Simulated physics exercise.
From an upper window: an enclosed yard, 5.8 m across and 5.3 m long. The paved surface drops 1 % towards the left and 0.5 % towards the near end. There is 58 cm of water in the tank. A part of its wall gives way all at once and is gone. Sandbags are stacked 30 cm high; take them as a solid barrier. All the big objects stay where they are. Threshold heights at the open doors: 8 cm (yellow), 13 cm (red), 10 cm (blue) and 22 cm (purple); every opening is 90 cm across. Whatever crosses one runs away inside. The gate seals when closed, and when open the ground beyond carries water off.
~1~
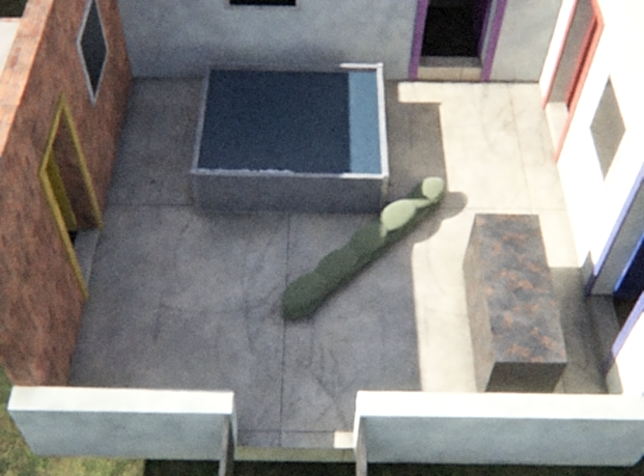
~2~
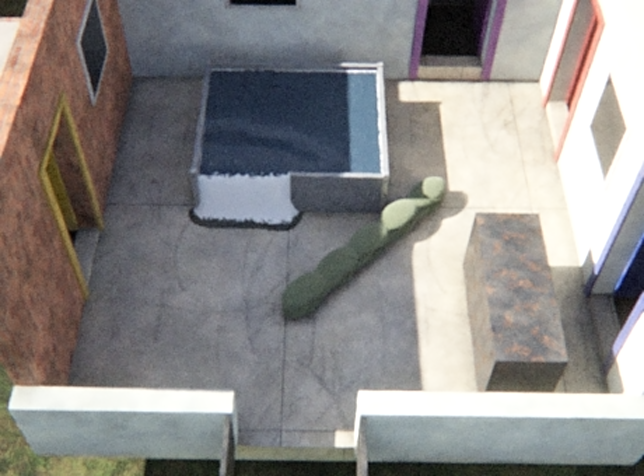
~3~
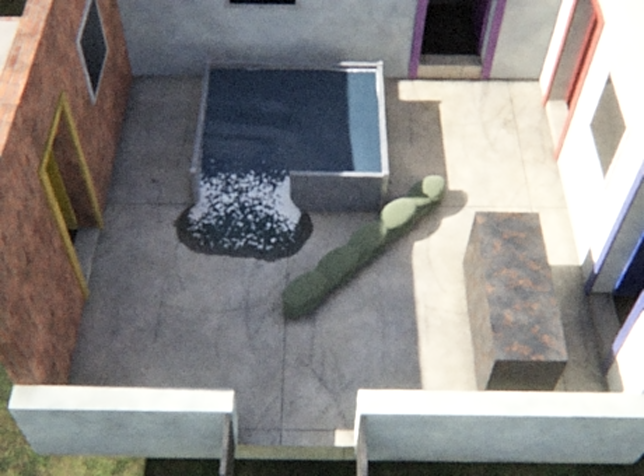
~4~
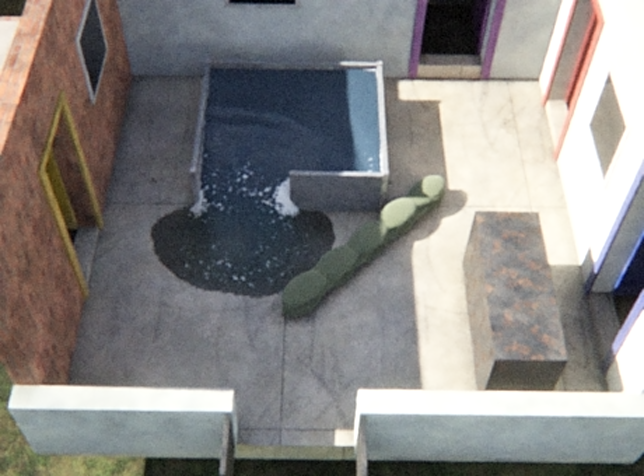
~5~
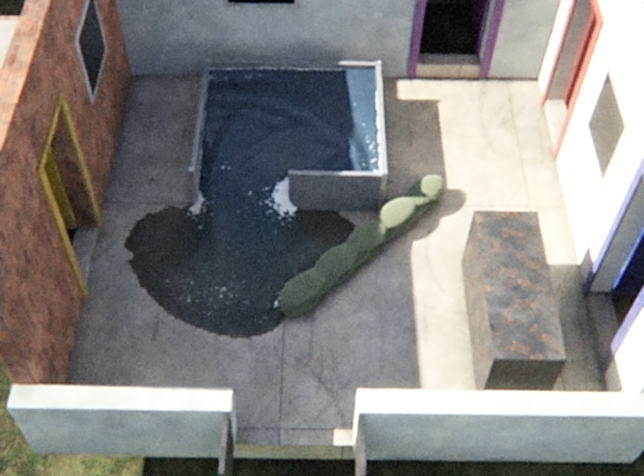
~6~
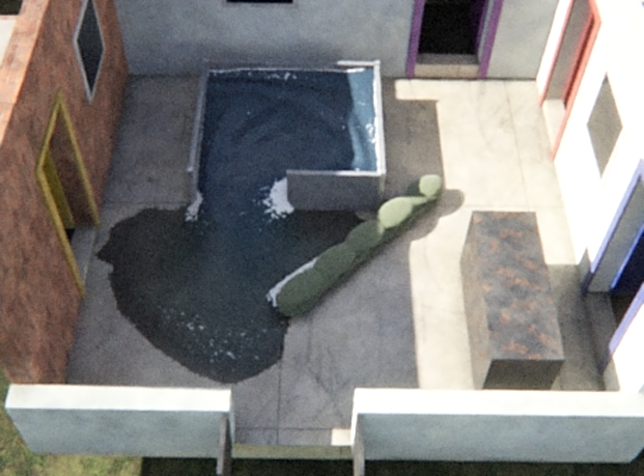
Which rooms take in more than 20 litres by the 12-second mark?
The water let in: At the yellow door it goes over the limit; at the red door it stays under the limit; at the blue door it keeps below the limit; at the purple door it does not reach the limit.
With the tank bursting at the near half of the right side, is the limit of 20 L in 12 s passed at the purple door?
Then: Purple below.
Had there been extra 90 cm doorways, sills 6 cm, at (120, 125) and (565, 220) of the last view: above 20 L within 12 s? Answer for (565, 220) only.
There: Under.
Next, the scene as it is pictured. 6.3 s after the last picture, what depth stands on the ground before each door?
Depths in cm: Yellow 12, red 0, blue 3, purple 0.
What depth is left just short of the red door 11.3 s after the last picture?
Some 4.5 cm.
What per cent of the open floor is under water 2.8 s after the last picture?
About 35 per cent.
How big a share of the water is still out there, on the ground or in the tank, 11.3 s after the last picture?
Roughly 64 in a hundred.
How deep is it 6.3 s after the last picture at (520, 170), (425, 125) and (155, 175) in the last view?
In that order: 0, 0 and 3 cm.
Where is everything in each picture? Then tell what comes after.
The tank at (292, 121) is whole and still, 58 cm deep, in the first frame.
Water pours out at (246, 198) and has run 0.6 m, to (295, 216); typically 5 cm deep outside, 58 cm at the tank's back, in the second frame.
Water pours out at (245, 198) and has run 0.9 m, to (289, 250); typically 9 cm deep outside, 58 cm at the tank's back, in the third frame.
The front is at (271, 287), 1.3 m from the gap at (245, 198); 1.8 m2 of floor is under water; 58 cm left at the back of the tank, in the fourth frame.
Water pours out at (244, 197) and has run 1.8 m, to (263, 327); typically 6 cm deep outside, 58 cm at the tank's back, in the fifth frame.
Water pours out at (242, 197) and has run 2.3 m, to (225, 375); typically 5 cm deep outside, 51 cm at the tank's back, in the sixth frame.
Then, 0.7 s after the last picture water covers 30 % of the floor and is deepest (32 cm) near (197, 421); yellow door 9 cm at the sill, 0 L in, red door not reached, blue door not reached, purple door not reached.
Then, 1.5 s after the last picture water covers 30 % of the floor and is deepest (46 cm) near (92, 420); yellow door 10 cm at the sill, 10 L in, red door not reached, blue door not reached, purple door not reached.
Then, 2.8 s after the last picture water covers 35 % of the floor and is deepest (28 cm) near (224, 317); yellow door 17 cm at the sill, 29 L in, red door not reached, blue door not reached, purple door not reached.
Then, 6.3 s after the last picture water covers 70 % of the floor and is deepest (16 cm) near (57, 420); yellow door 12 cm at the sill, 133 L in, red door not reached, blue door 3 cm at the sill, 0 L in, purple door not reached.
Then, 11.3 s after the last picture water covers 95 % of the floor and is deepest (10 cm) near (57, 420); yellow door 8 cm at the sill, 157 L in, red door 4 cm at the sill, 0 L in, blue door 2 cm at the sill, 0 L in, purple door 3 cm at the sill, 0 L in.
